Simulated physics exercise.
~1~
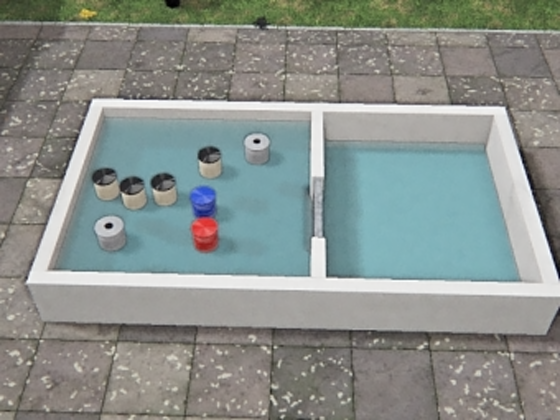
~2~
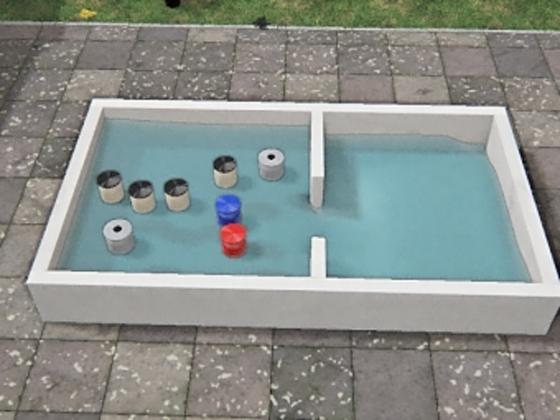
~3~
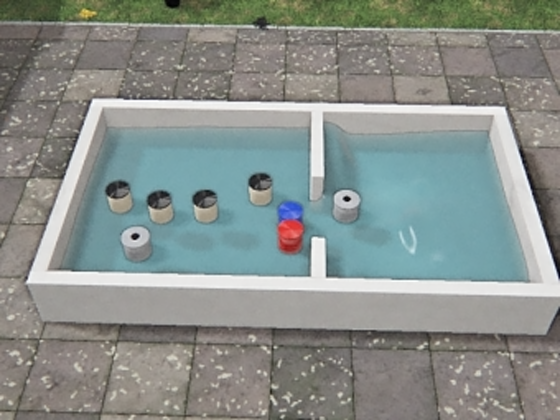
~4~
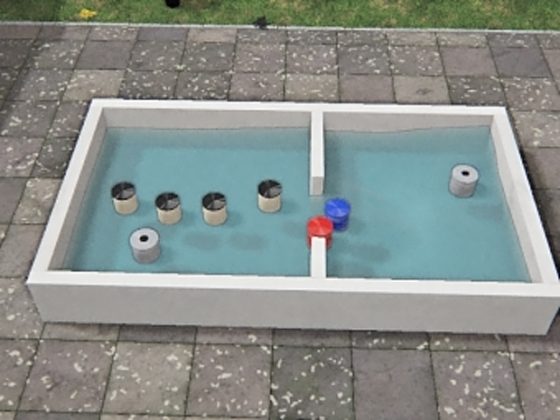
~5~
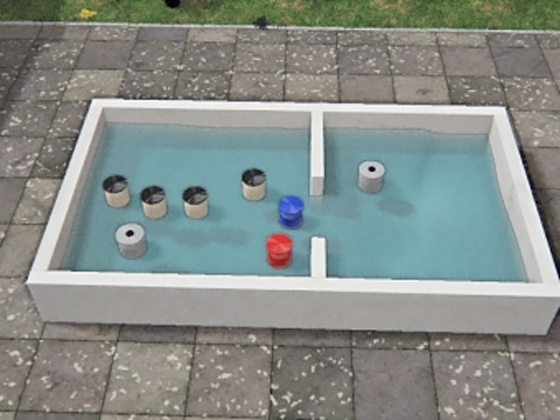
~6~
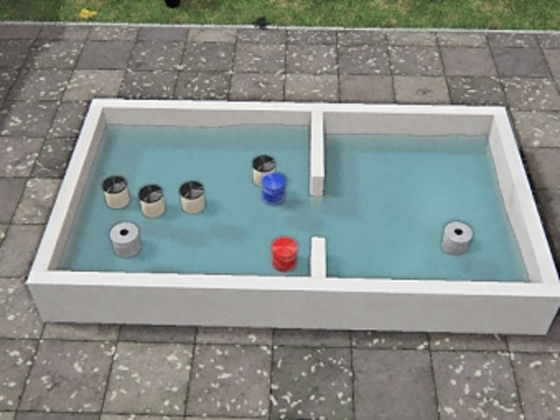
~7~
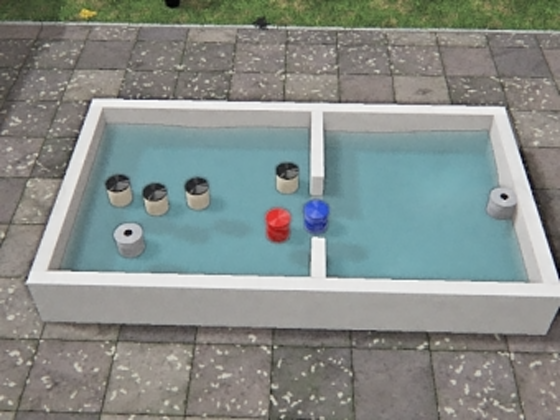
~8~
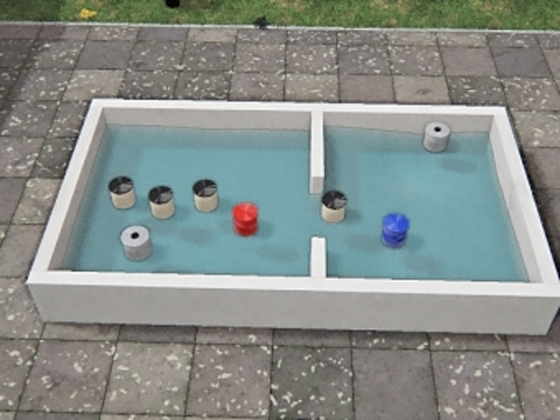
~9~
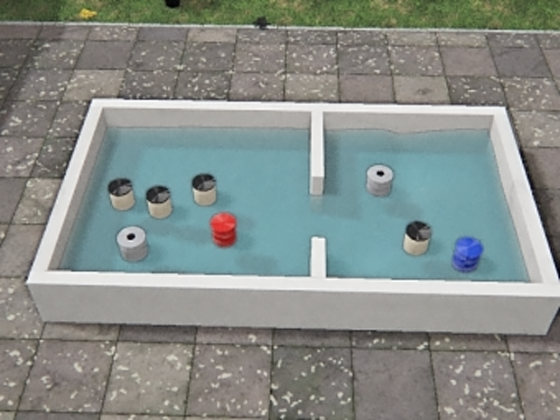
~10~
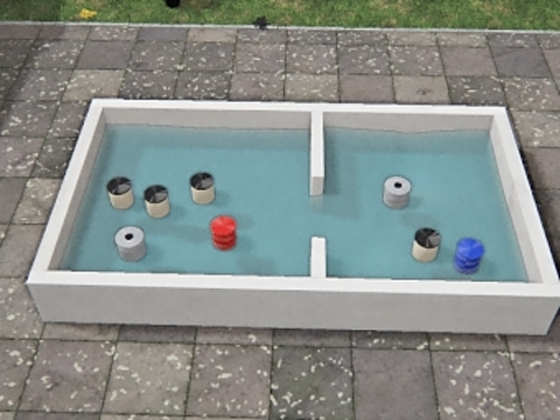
Divided basin on paving, small containers drifting about on the water, the blue one ending right of the gap, the red left.
